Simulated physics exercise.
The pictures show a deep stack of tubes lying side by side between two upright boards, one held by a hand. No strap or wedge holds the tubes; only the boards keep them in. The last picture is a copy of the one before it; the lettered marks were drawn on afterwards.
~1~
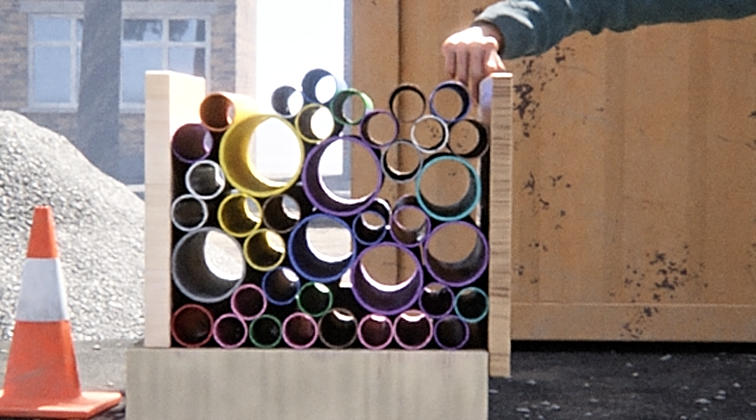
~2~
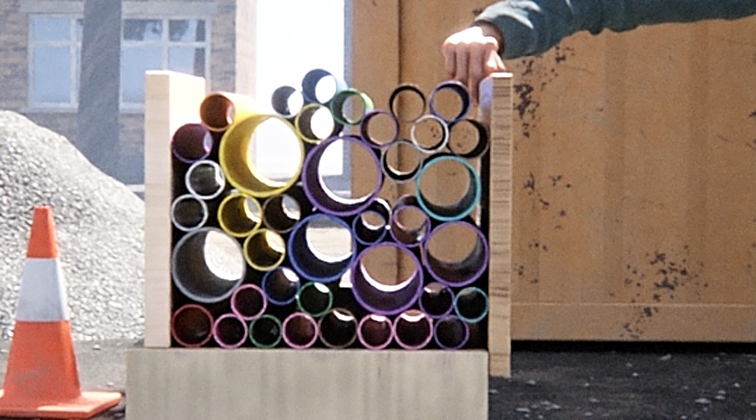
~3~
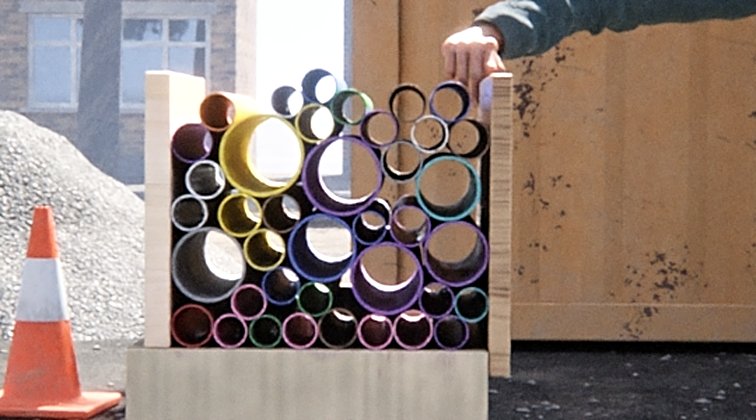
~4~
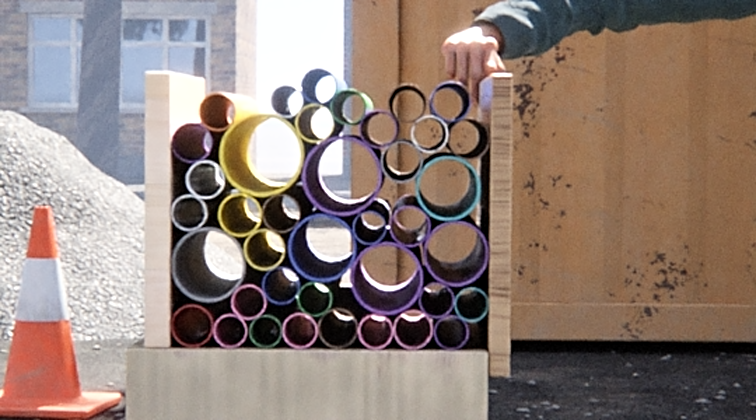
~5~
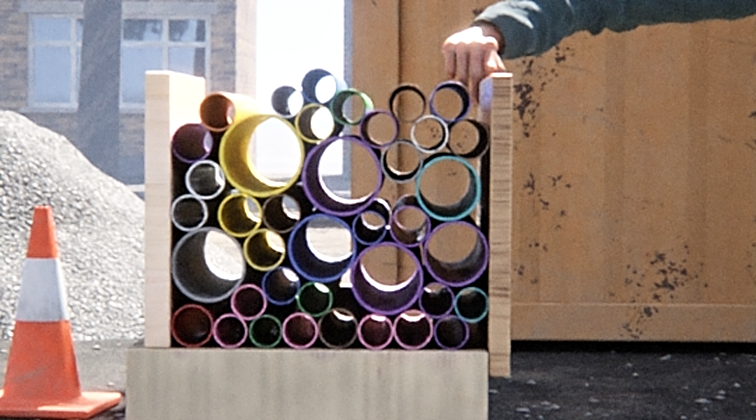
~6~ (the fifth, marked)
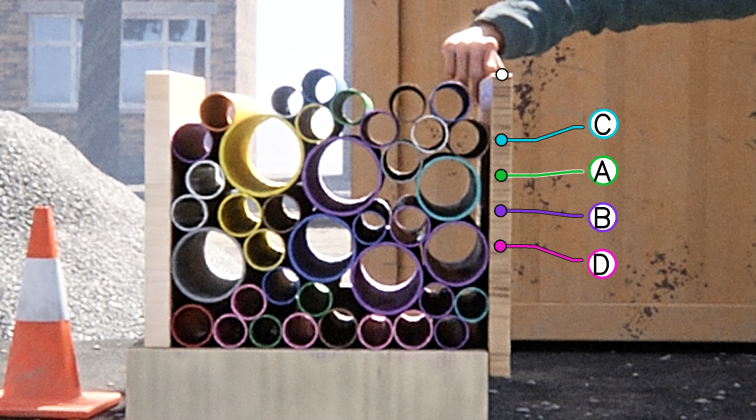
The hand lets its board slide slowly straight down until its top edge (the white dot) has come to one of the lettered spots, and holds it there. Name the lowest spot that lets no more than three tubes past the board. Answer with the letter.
Down to B.
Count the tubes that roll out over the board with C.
With C, none.
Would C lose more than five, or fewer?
It loses fewer than five.
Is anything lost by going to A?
At A: Yes.
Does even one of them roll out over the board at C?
No.
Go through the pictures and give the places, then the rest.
In the first picture, a turquoise tube (472, 304); a turquoise tube (448, 189); a yellow tube (262, 154).
In the second picture, a yellow tube (262, 154).
In the third picture, a blue tube (451, 101); side board (492, 217).
In the fourth picture, a red tube (193, 326); a pink tube (376, 331).
In the fifth picture, a green tube (315, 299); a turquoise tube (472, 304); a turquoise tube (448, 189).
On the marked copy, A at (501, 175); B at (500, 211); C at (501, 140); D at (500, 246); the white dot at (502, 74).
Following B. Soon after the start, top of the board (491, 138).
Later, top of the board (490, 209).
In the end, top of the board (490, 211), three out over the board.
As for the rest, A three out over the board; C none out over the board; D more than three out over the board.
